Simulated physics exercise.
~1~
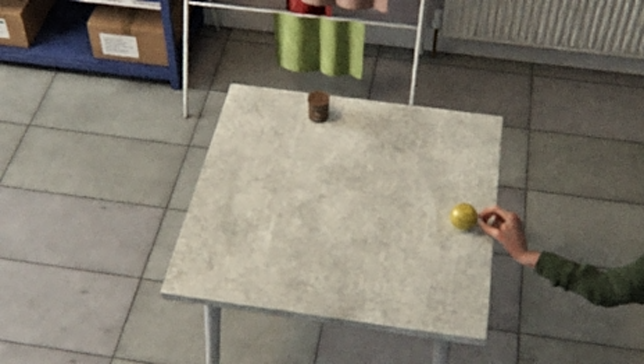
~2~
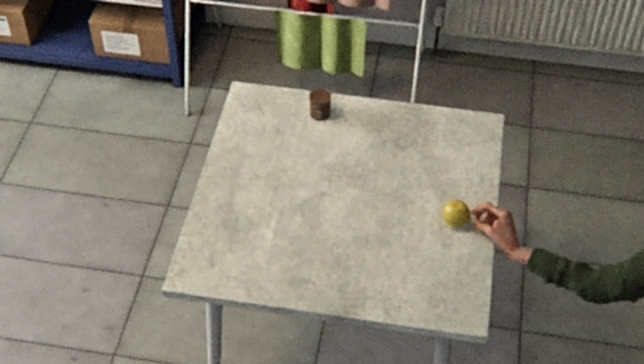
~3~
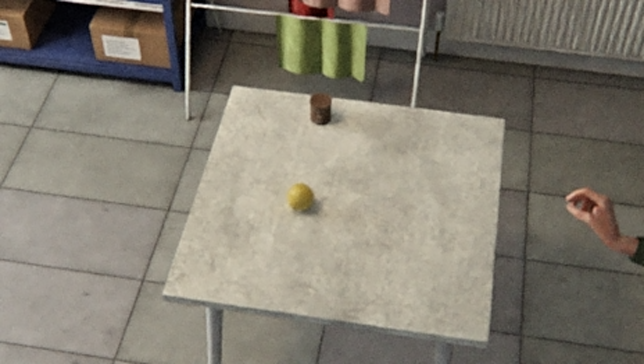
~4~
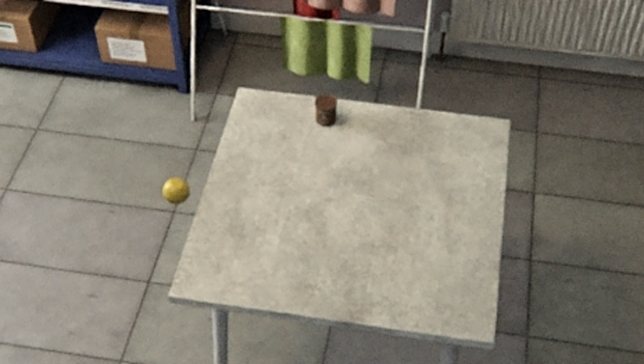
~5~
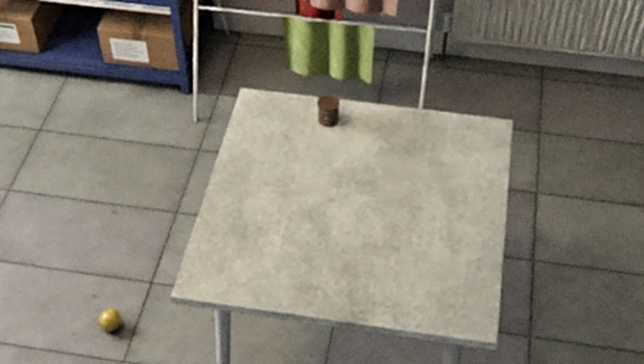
A hand pushes a yellow apple left across a table, and it drops to the floor.
